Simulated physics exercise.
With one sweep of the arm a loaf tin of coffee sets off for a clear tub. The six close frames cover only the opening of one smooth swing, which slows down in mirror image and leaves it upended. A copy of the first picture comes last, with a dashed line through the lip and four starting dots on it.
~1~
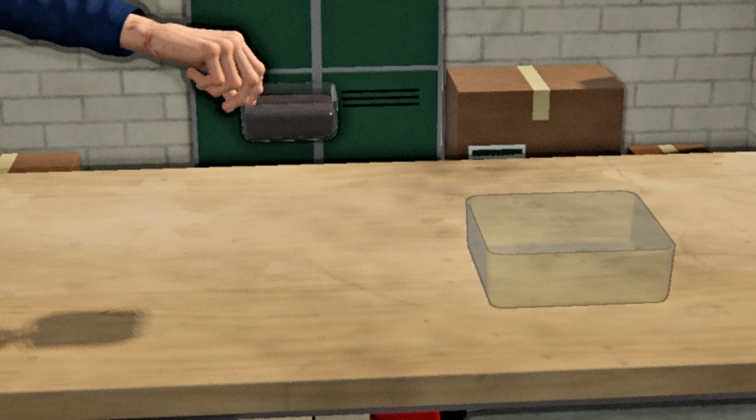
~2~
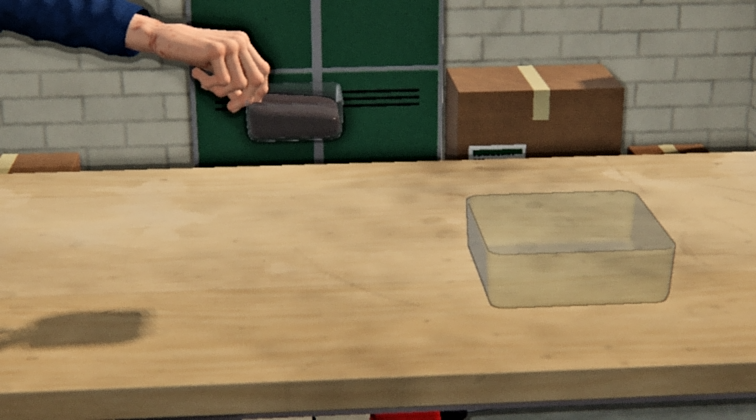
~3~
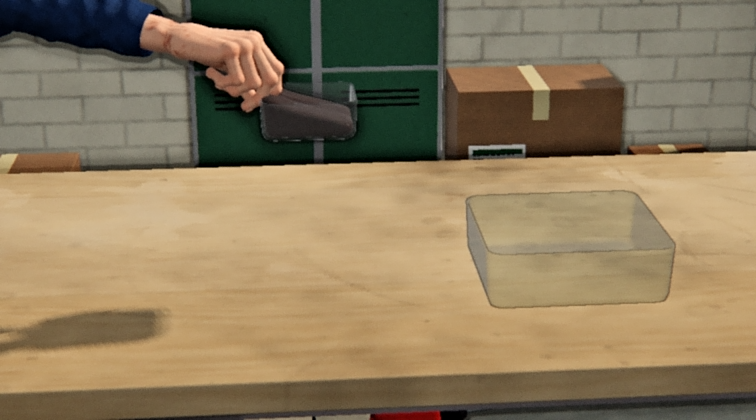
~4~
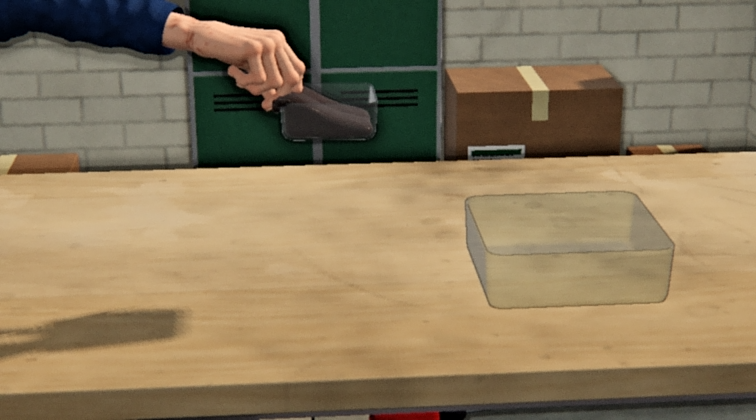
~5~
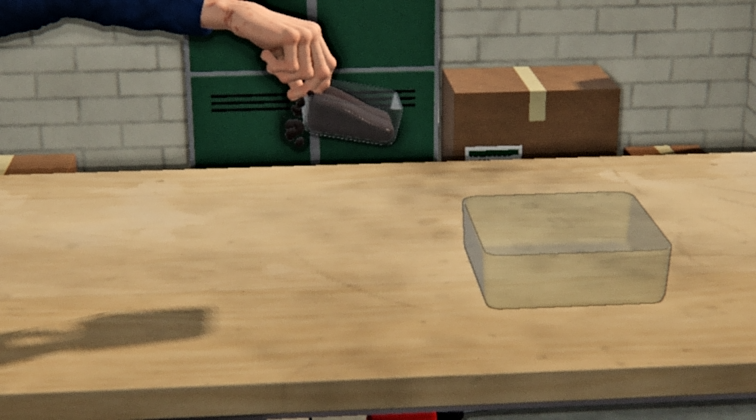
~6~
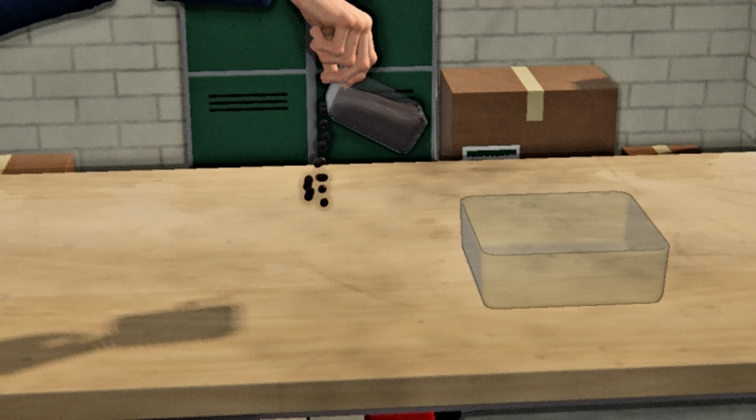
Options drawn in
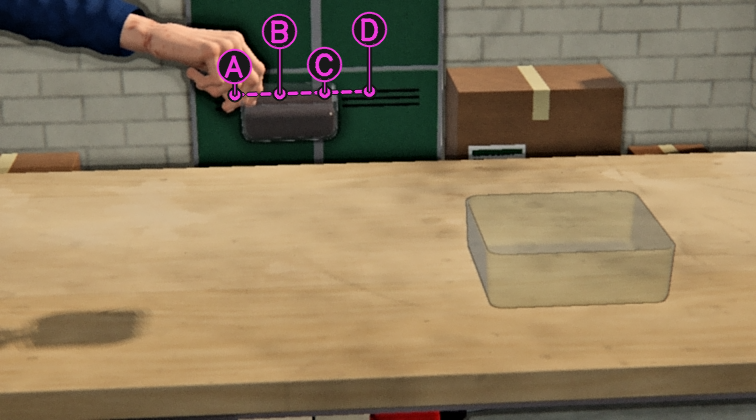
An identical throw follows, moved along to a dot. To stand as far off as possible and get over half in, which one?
That is place B.
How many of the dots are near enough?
Three.
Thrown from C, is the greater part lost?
No.
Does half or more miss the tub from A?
Yes, that goes wrong.
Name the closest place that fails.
That is place A.
On the marked copy, A at (234, 94); B at (279, 93); C at (324, 92); D at (369, 91).
With A, about 18 % lands in the tub, 77 % falls short and 4 % goes beside or beyond.
With B, about 67 % lands in the tub, 19 % falls short and 14 % goes beside or beyond.
With C, about 72 % lands in the tub, 12 % falls short and 15 % goes beside or beyond.
With D, about 73 % lands in the tub, 8 % falls short and 19 % goes beside or beyond.
